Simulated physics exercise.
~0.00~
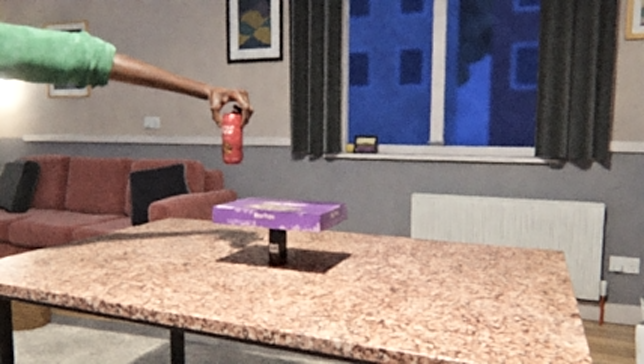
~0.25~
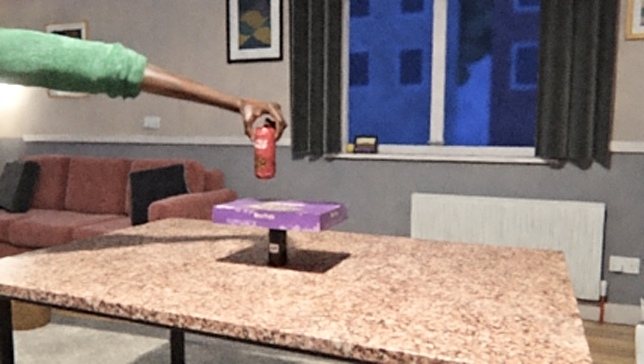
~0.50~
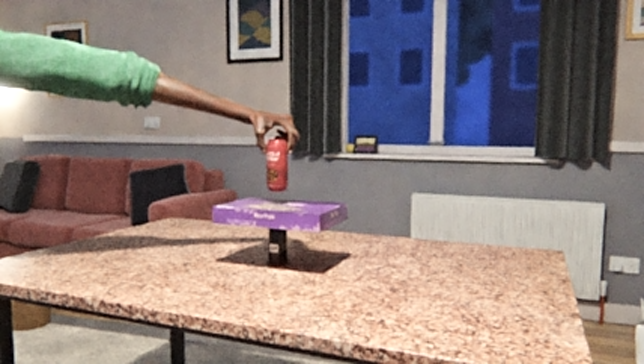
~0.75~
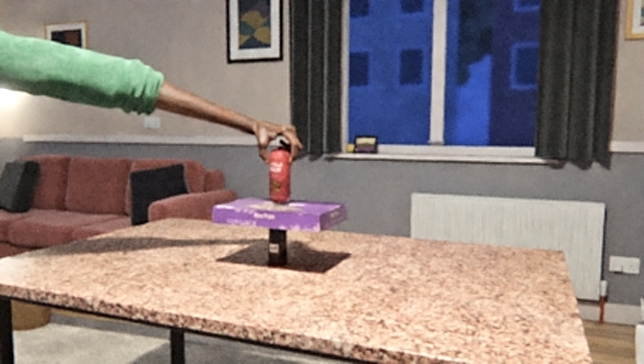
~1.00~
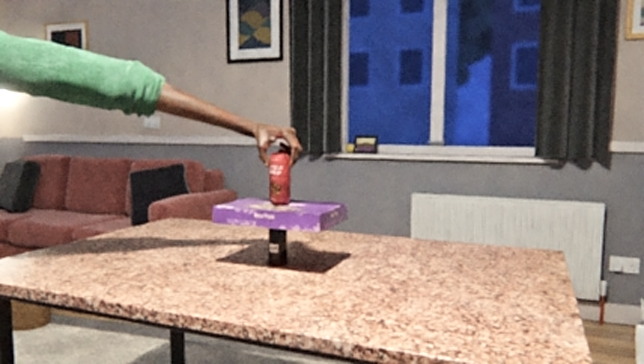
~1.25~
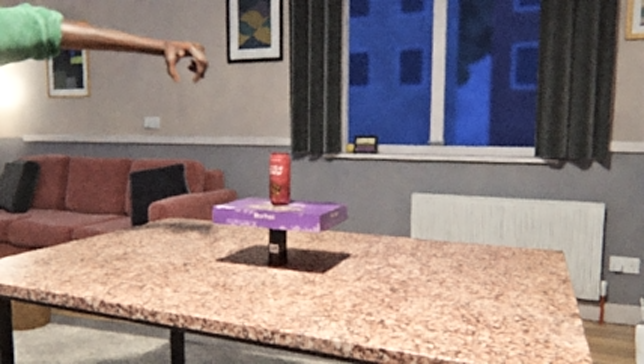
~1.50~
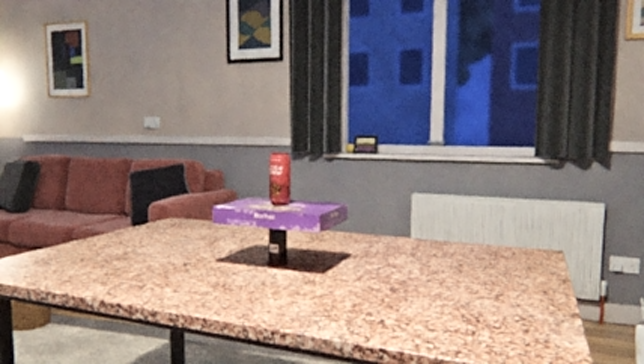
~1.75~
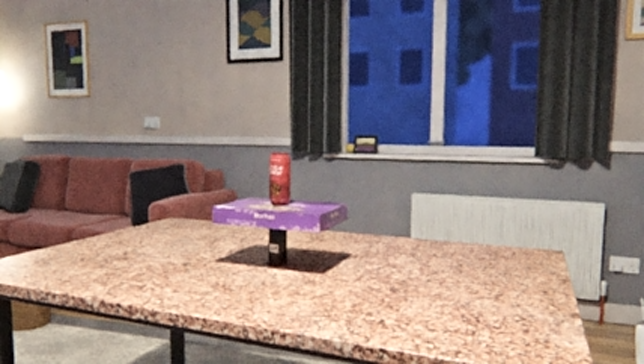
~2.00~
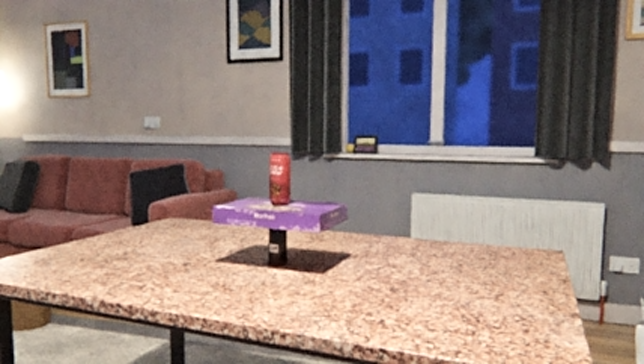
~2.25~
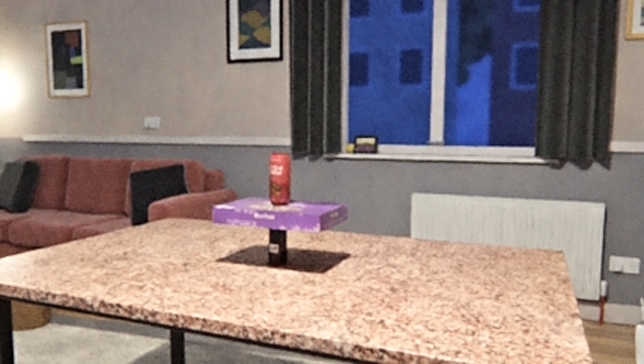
A hand in a green sleeve moved a red can rightward and lowered it onto a purple packet balanced on a small black shaker on a table, then let go and withdrew to the left, leaving the stack standing still.
